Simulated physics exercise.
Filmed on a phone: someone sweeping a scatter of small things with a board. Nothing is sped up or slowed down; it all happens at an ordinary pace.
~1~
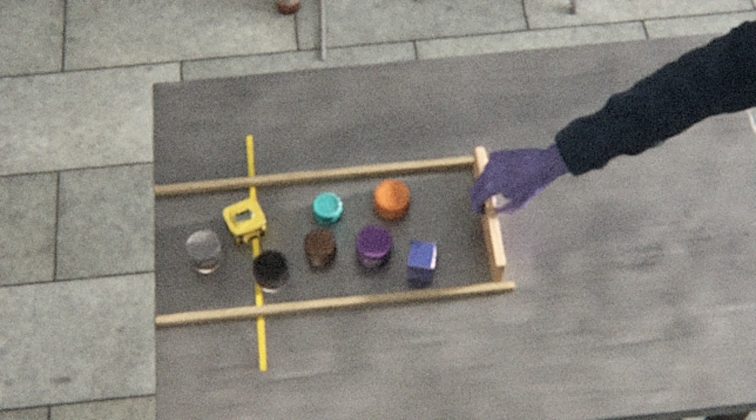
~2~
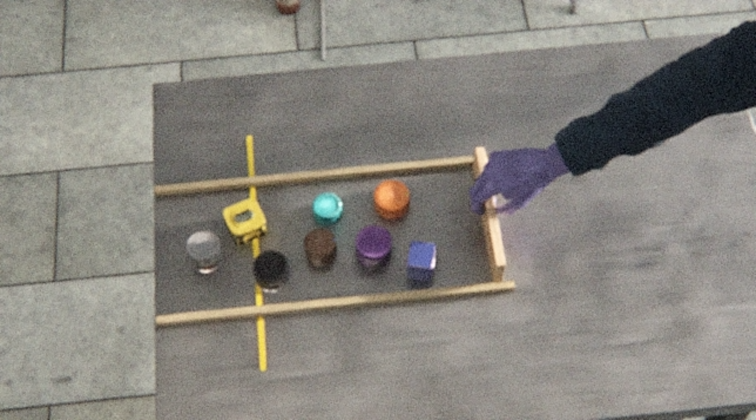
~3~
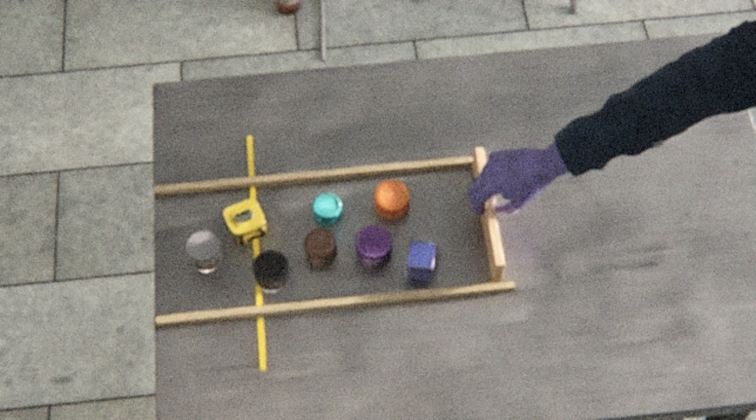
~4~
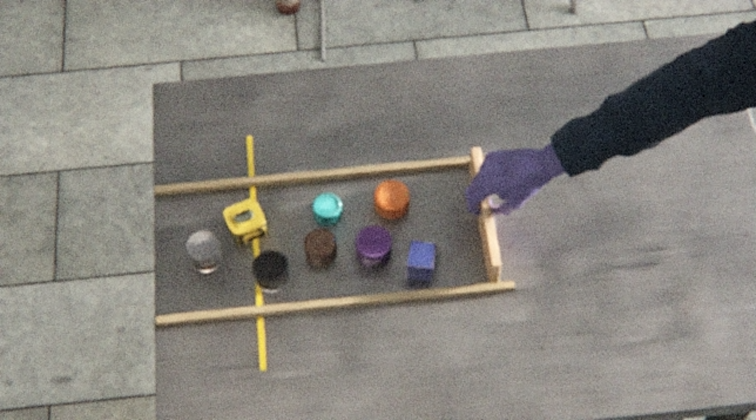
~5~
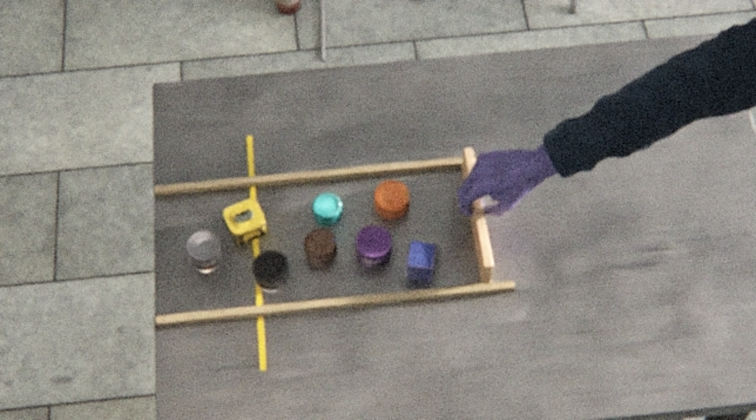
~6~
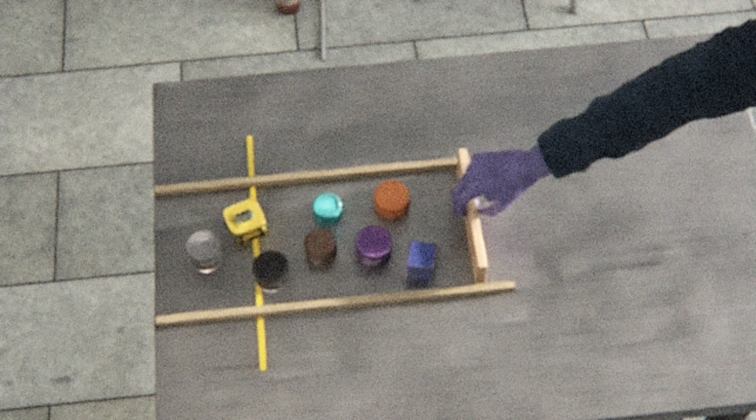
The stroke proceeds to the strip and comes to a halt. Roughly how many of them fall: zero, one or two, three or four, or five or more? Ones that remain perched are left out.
Zero.
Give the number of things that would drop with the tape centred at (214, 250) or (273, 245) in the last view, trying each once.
On the floor, 2 then 0.
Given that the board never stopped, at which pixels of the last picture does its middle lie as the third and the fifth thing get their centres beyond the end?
For the first, roughly (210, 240); for the next, roughly (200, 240).
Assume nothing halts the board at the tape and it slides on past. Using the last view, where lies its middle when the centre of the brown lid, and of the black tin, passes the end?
Points: About (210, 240) and about (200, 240).
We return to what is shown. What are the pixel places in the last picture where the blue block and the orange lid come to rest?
(244, 281) and (236, 207).
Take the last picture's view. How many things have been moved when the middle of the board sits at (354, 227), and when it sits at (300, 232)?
Counts: 5 and 8.
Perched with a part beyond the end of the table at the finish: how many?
The overhang total is 0.
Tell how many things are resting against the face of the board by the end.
It's 3 of them.
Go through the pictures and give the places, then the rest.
The first frame shows grey tin (205, 251); yellow case (245, 222); black tin (271, 271); board (489, 214); tape (256, 246).
The second frame shows yellow case (245, 222); blue block (421, 261).
The third frame shows black tin (271, 271); turquoise lid (327, 209).
The fourth frame shows grey tin (205, 252); board (485, 214).
The fifth frame shows yellow case (245, 222); brown lid (321, 248).
The sixth frame shows grey tin (205, 252); yellow case (245, 222); black tin (271, 271); board (471, 216); tape (256, 246).
Early on, none off yet; grey tin at rest near (205, 252); yellow case at rest near (245, 222); black tin at rest near (271, 271).
Finally, the number that fall off is zero.
